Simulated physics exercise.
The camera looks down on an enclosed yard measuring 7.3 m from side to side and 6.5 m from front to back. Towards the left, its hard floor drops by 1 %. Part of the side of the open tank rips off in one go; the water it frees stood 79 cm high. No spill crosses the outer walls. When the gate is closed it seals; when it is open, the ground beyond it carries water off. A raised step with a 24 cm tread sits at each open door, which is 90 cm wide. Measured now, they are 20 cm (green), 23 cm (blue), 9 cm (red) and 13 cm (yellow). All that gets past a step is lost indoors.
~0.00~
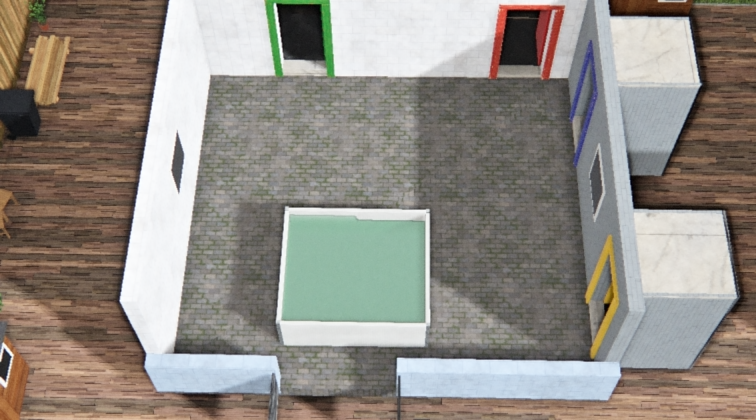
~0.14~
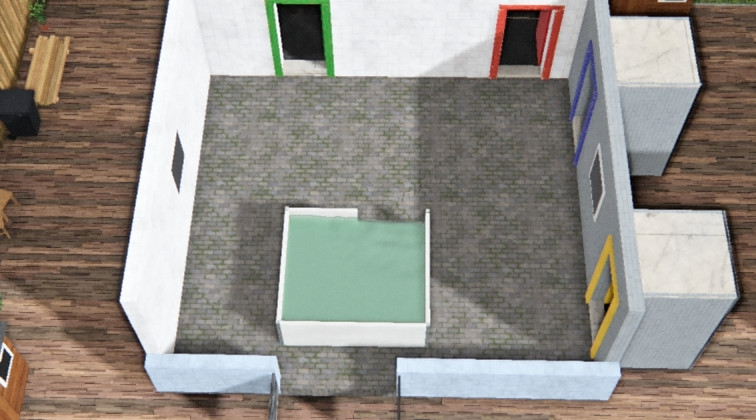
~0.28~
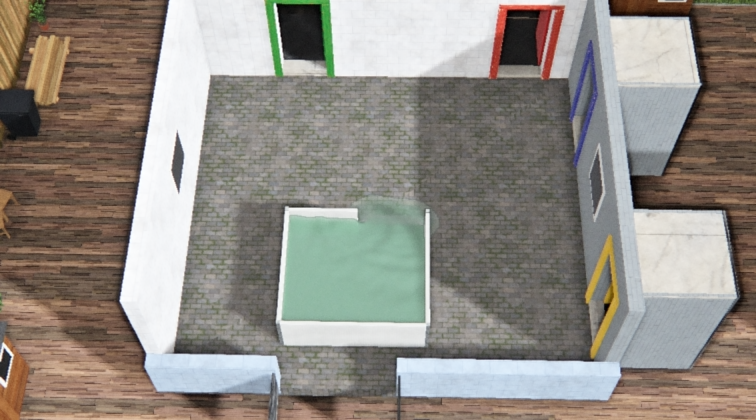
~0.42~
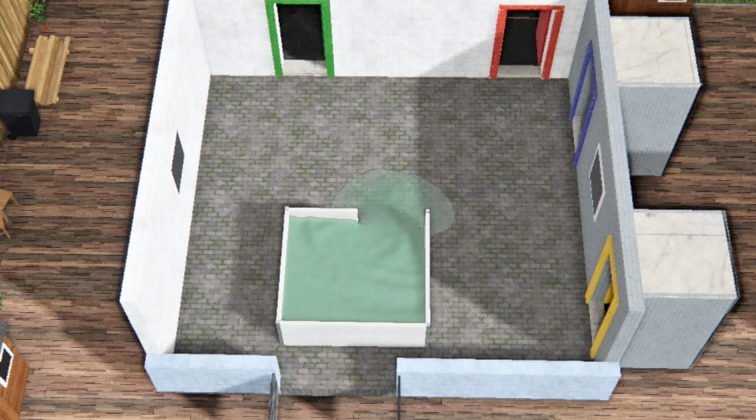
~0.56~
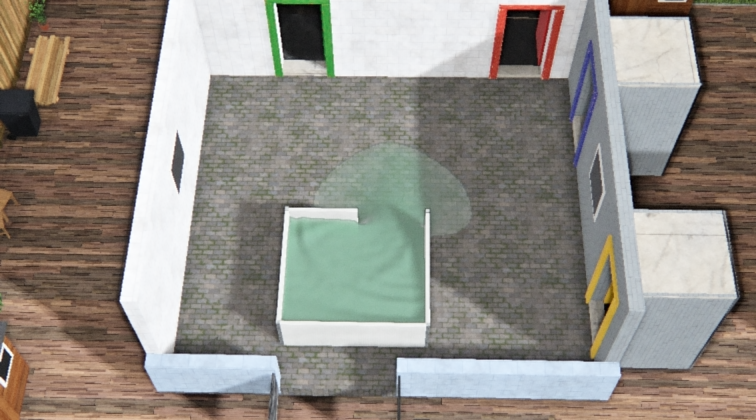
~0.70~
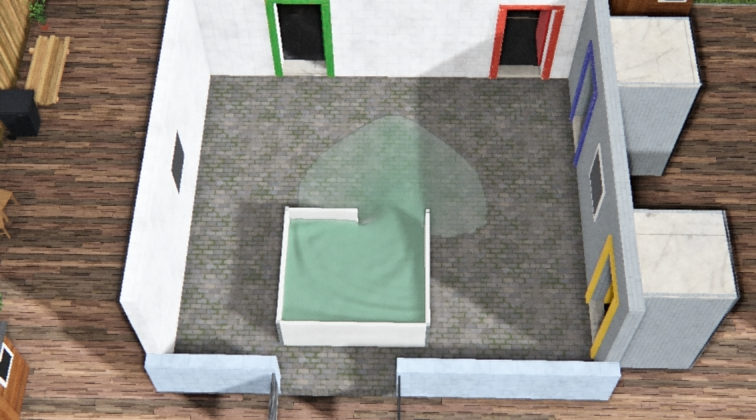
An enclosed yard with a grey paved floor and pale walls is seen from high above by a camera that stays still. A white-sided open tank of green water sits near the front, with green and red doors in the back wall and blue and yellow ones on the right. Part of the tank's far side breaks away, and water pours through the gap, fanning across the paving in a thin, widening sheet while ripples cross the tank.
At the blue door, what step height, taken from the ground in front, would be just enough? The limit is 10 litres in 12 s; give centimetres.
14.5 cm.
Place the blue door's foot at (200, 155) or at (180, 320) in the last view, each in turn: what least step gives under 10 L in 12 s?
Roughly 11.0 cm for the first and 13.0 cm for the second.
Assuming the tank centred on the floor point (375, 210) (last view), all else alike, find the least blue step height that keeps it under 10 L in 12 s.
At least some 17 centimetres tall.
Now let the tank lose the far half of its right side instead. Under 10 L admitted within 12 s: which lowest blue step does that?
Some 14.0 centimetres.
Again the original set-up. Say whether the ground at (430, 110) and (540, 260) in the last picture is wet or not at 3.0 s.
First soaked, then untouched.
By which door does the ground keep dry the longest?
It is the yellow one.
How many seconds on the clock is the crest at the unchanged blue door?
Roughly 3.4 s.
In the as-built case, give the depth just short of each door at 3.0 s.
At the green door the depth is 20 cm, at blue 15 cm, at red 22 cm and at yellow 0 cm.
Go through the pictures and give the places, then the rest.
The open tank at (355, 267) is whole and still, 79 cm deep; the blue door at (582, 111) is dry, in the first picture.
The gap is on the far side, the front 0.3 m out at a hidden place; the back of the open tank holds 79 cm, in the second picture.
Water pours out on the far side and has run 0.8 m, to (368, 200); about 12 cm deep outside, 79 cm at the back, in the third picture.
The gap is on the far side, the front 1.4 m out at (375, 173); the back of the open tank holds 79 cm, in the fourth picture.
Water pours out on the far side and has run 2.0 m, to (379, 147); about 6 cm deep outside, 76 cm at the back, in the fifth picture.
The gap is on the far side, the front 2.6 m out at (386, 120); the back of the open tank holds 68 cm; the blue door at (582, 111), 4.1 m from the gap, is still 2.2 m from the nearest water, in the sixth picture.
After 1.4 s water covers 35 % of the floor, deepest (44 cm) near (403, 230); it has not reached the blue door.
After 3.0 s water covers 45 % of the floor, deepest (36 cm) near (564, 78); 15 cm at the blue door, 0 litres in over its 23 cm step.
After 12.0 s water covers 100 % of the floor, deepest (16 cm) near (173, 363); 5 cm at the blue door, 0 litres in over its 23 cm step.
At the blue door as built, the water arrived by 2.1 s and peaked near 20 cm at 3.4 s.
With a step of 11.5 cm, 24 litres would have come in within the 12 s; with 16 cm, 5 litres. So under 10 litres takes about 14.5 cm.
